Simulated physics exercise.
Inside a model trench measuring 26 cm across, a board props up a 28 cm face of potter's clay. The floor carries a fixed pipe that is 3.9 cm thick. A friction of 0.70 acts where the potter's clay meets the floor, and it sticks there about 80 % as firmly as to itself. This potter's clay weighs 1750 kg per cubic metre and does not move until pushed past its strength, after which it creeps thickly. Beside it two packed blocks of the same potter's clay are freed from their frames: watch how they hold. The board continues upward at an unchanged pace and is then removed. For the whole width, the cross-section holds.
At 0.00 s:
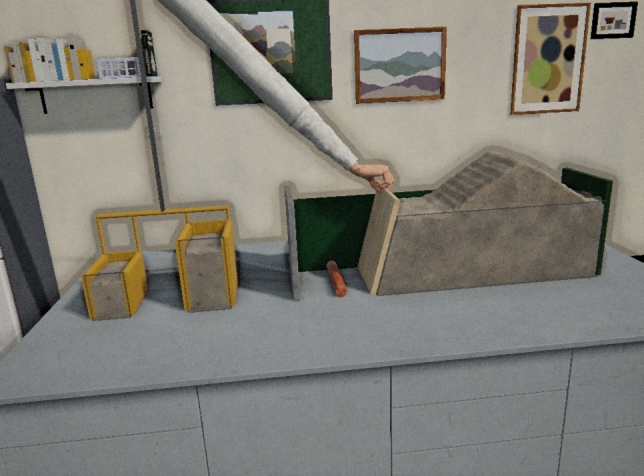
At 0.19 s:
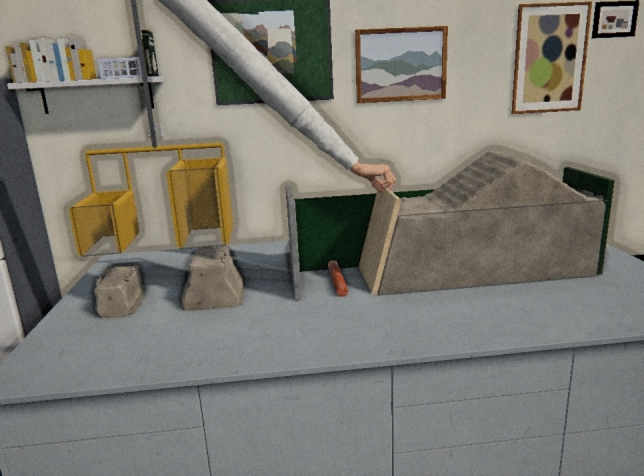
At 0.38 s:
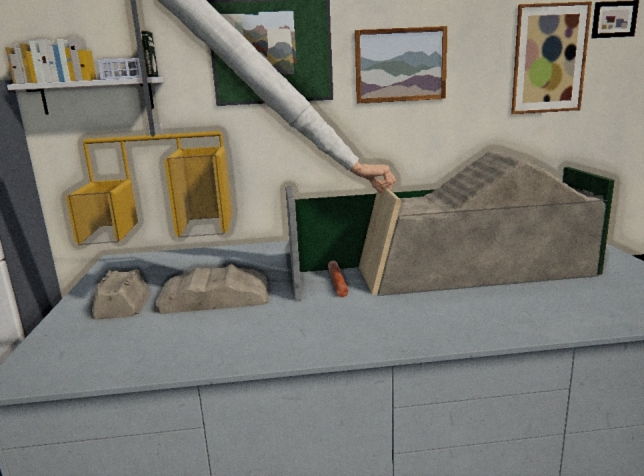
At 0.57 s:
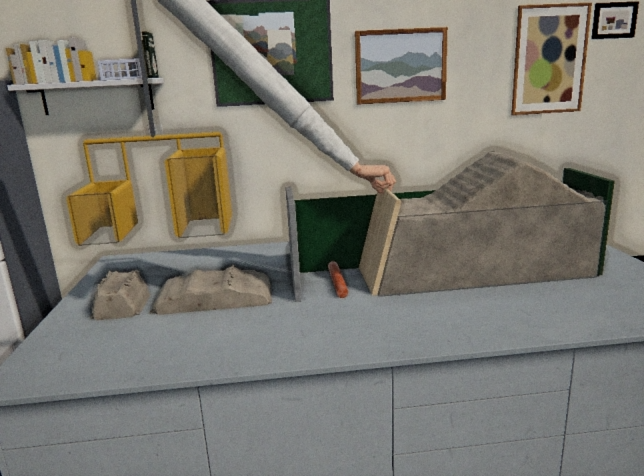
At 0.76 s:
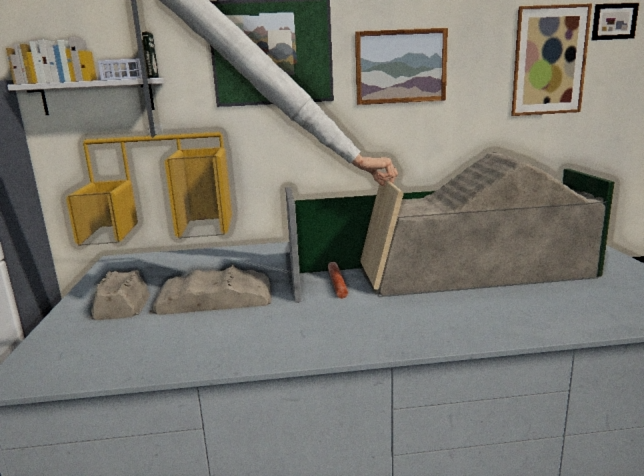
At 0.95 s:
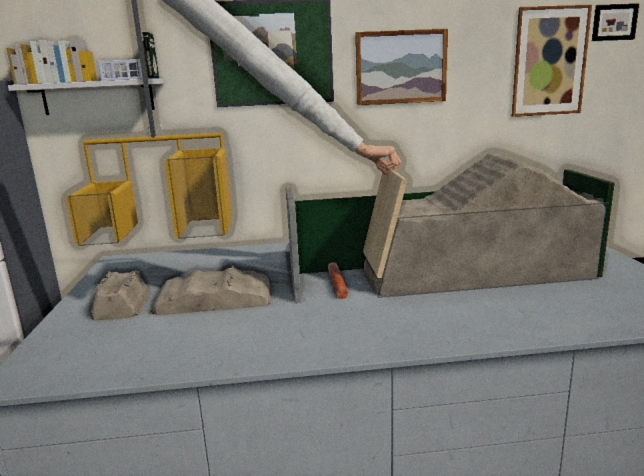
Hand holding a board against a clay bank as yellow moulds lift off two blocks, which slump, then raising the board slightly.
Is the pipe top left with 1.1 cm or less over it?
No, more than that.
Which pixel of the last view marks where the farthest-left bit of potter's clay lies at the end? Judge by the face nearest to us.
You'll find it somewhere near (304, 296) on the near face.
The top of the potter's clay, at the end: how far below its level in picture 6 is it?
By my estimate, near 10.0 cm.
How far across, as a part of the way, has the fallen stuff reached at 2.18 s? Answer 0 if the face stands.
95 %.
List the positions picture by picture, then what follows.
The first frame shows top of the board at (397, 215), not yet moved; highest point of the potter's clay at (521, 163); test blocks 13 cm, 21 cm high (left to right).
The second frame shows top of the board at (398, 215), not yet moved; highest point of the potter's clay at (522, 162); test blocks 12 cm, 17 cm high (left to right).
The third frame shows top of the board at (398, 215), not yet moved; highest point of the potter's clay at (522, 162); test blocks 10 cm, 9.0 cm high (left to right).
The fourth frame shows top of the board at (398, 216), not yet moved; highest point of the potter's clay at (522, 163); test blocks 10 cm, 8.4 cm high (left to right).
The fifth frame shows top of the board at (400, 208), moved 3.1 cm; highest point of the potter's clay at (522, 164); test blocks 10 cm, 8.4 cm high (left to right).
The sixth frame shows top of the board at (404, 195), moved 7.6 cm; highest point of the potter's clay at (522, 165); test blocks 10 cm, 8.4 cm high (left to right).
By 1.31 s, the fallen stuff reaches 36 % of the way across and nothing lies on the pipe.
By 1.74 s, the fallen stuff reaches 67 % of the way across and 8.0 cm lies on the pipe.
By 2.18 s, the fallen stuff reaches 96 % of the way across and 11 cm lies on the pipe.
By 2.61 s, the fallen stuff reaches 97 % of the way across and 11 cm lies on the pipe.
By 2.66 s, at the end, the fallen stuff reaches 97 % of the way across and 11 cm lies on the pipe.
